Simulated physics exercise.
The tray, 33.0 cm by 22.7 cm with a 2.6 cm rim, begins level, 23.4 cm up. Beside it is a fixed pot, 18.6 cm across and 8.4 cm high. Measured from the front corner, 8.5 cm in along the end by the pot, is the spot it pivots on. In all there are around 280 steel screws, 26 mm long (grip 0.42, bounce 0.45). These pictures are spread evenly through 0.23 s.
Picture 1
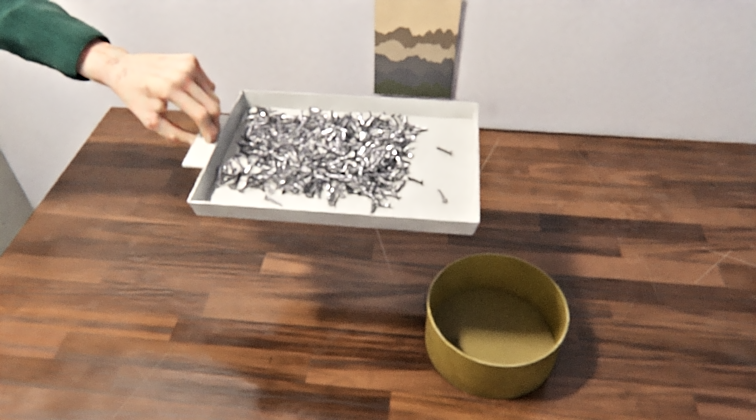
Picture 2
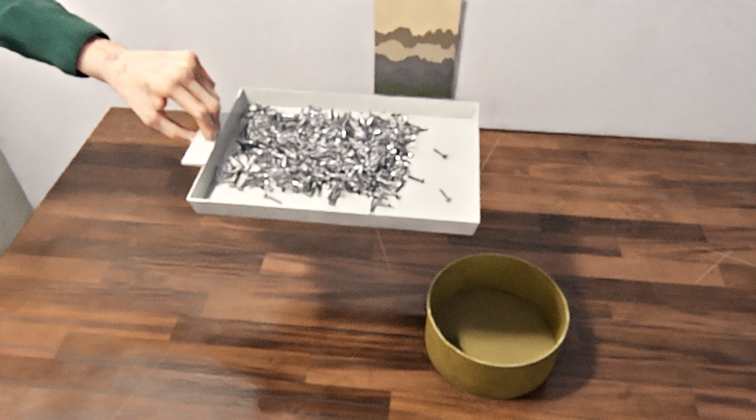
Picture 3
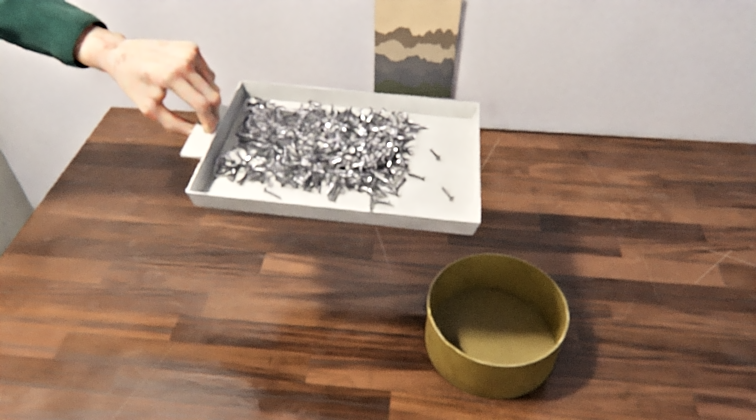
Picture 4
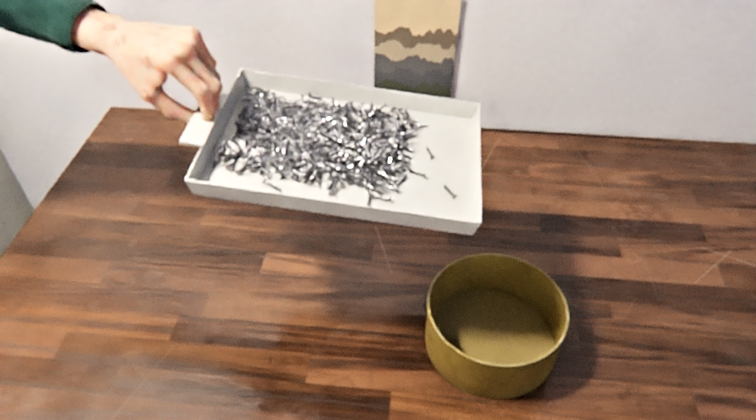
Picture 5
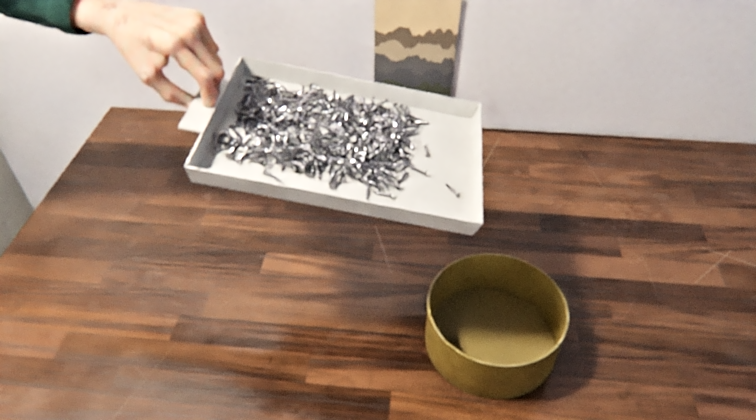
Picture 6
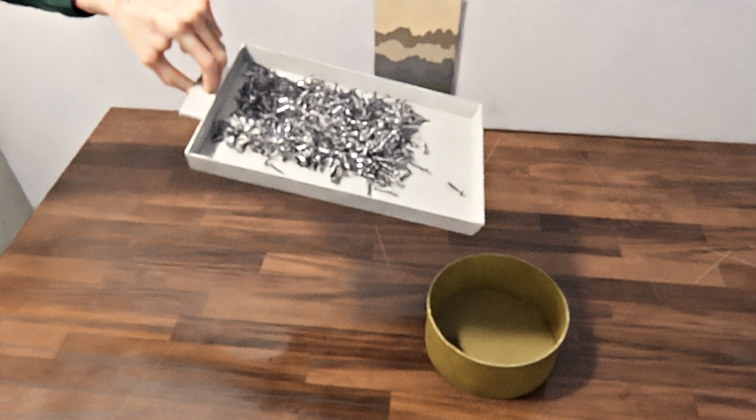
On a wooden table, a hand gradually tilts a white tray of metal screws rightward.
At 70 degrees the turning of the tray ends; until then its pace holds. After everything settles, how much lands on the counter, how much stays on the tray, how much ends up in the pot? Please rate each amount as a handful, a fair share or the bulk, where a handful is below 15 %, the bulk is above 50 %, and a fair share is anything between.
Counter: A fair share; tray: A fair share; pot: A fair share.
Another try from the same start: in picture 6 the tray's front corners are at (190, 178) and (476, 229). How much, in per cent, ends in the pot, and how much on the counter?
Pot 55, counter 10.
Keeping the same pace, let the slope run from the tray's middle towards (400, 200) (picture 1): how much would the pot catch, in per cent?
That would be close to 65 per cent.
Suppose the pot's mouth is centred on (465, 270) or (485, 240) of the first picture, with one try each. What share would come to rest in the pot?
About 30 and 40 per cent.
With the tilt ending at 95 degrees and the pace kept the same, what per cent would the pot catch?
About 50 in a hundred would end up in the pot.
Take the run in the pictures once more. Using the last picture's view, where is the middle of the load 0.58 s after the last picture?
Estimated load position: Around (479, 152).
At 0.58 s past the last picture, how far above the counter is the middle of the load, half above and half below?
Median height: Approx. 26 cm.
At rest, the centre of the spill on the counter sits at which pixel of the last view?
Around (527, 262).
Then, 0.35 s after the last picture, tilt 41 degrees; the tray holds 100 %, the pot 0 %.
Then, 0.58 s after the last picture, tilt 59 degrees; the tray holds 95 %, the pot 0 %.
Then, 0.93 s after the last picture, tilt 70 degrees; the tray holds 45 %, the pot 20 %.
In the end, counter 35 %, tray 40 %, pot 25 %.
